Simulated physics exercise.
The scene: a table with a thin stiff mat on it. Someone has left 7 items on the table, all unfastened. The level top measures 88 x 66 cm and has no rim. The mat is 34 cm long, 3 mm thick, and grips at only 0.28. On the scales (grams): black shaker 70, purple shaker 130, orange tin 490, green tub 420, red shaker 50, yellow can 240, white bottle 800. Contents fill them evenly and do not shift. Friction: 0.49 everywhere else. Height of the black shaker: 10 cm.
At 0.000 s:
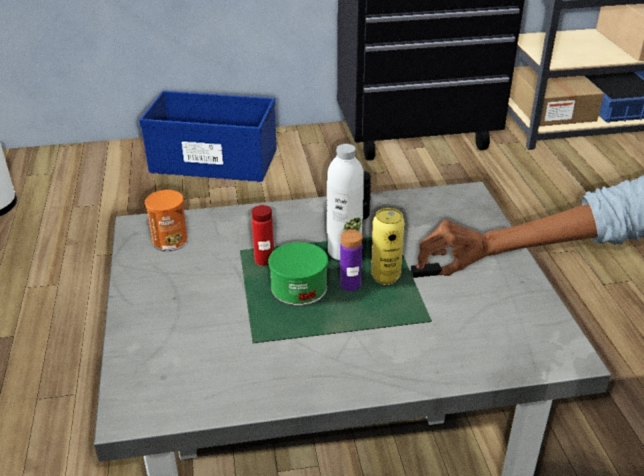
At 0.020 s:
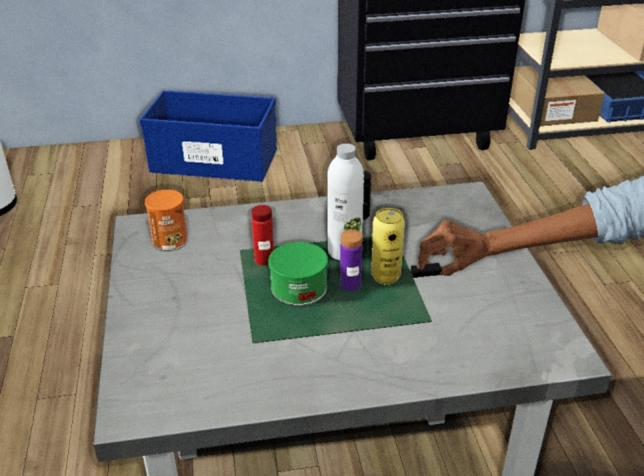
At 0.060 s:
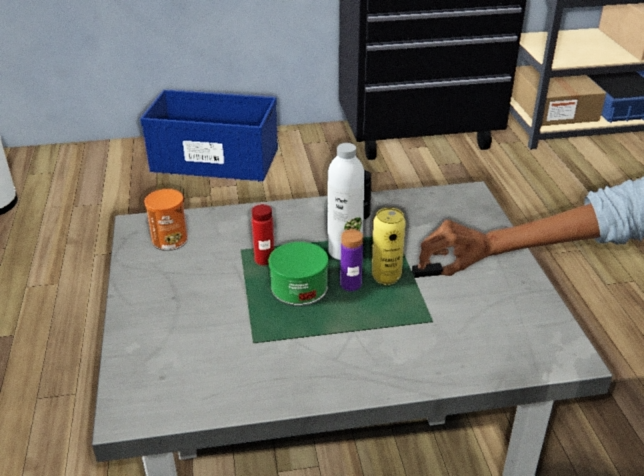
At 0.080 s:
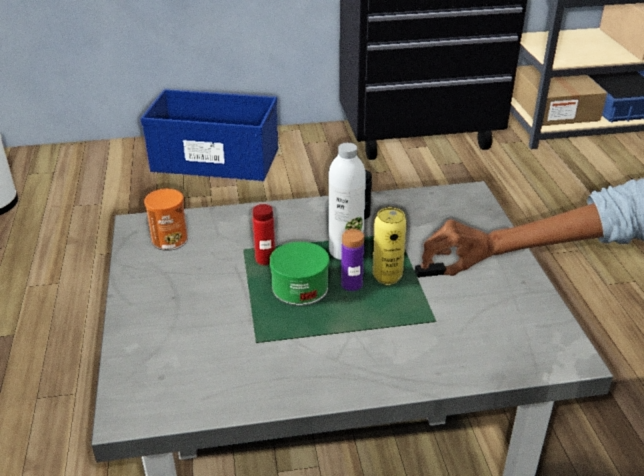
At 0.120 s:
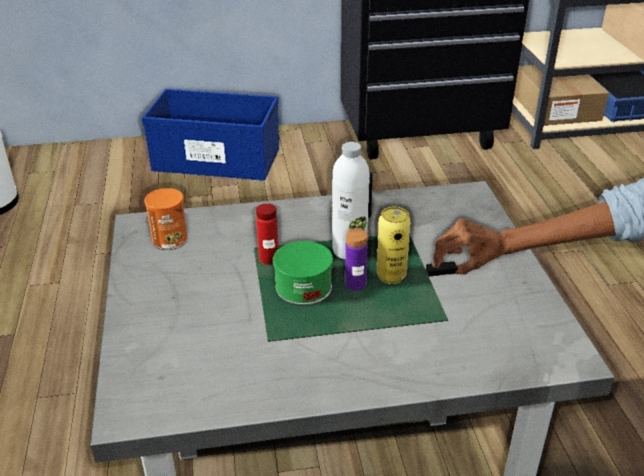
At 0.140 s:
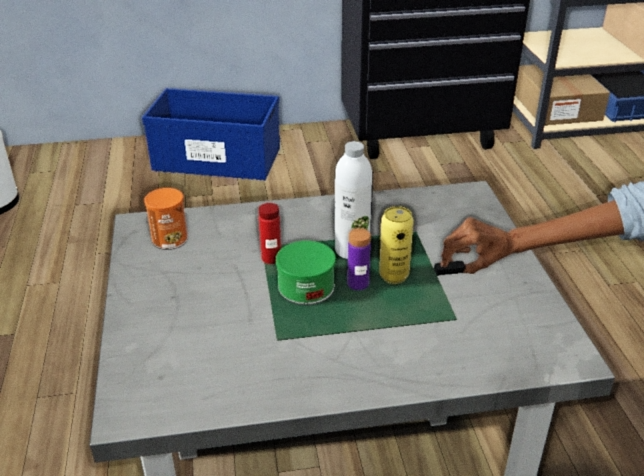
The clip opens on a hand gripping the right edge of a green mat on a gray table, with a cluster of containers on it and an orange tin apart at left. After barely moving, the mat is drawn a little to the right, the containers shifting less than it does while the tin stays put.
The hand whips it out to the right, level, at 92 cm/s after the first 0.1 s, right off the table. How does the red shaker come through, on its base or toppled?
The red shaker falls over.
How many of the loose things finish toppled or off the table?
That comes to 5.
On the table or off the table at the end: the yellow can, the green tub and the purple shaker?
The yellow can finishes off the table; the green tub ends off the table; the purple shaker ends off the table.
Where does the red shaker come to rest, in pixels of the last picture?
Near (329, 250).
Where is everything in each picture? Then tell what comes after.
The first picture shows mat out by 0 cm; red shaker (263, 236).
The second picture shows mat out by 0 cm; orange tin (167, 221); green tub (299, 274).
The third picture shows mat out by 0 cm; yellow can (388, 247); white bottle (346, 202).
The fourth picture shows mat out by 1 cm; purple shaker (352, 260).
The fifth picture shows mat out by 3 cm; orange tin (167, 220); green tub (303, 273).
The sixth picture shows mat out by 5 cm; red shaker (270, 234); yellow can (396, 246).
By 0.44 s, mat out by 32 cm; red shaker tilted 26° near (300, 231); green tub 21 cm from its spot; white bottle 21 cm from its spot.
By 0.74 s, mat out by 60 cm; purple shaker, yellow can and white bottle now off the table; red shaker on its side near (328, 247); green tub 48 cm from its spot.
By 1.04 s, mat out by 79 cm; green tub now off the table; red shaker on its side near (328, 247).
When it is over (3.0 s), off the table and tipped over, green tub; off the table but upright, purple shaker, yellow can and white bottle; lying over on the table, red shaker; the other 2 within 6 cm of the start. End places, in pixels of the last picture, red shaker near (329, 250).
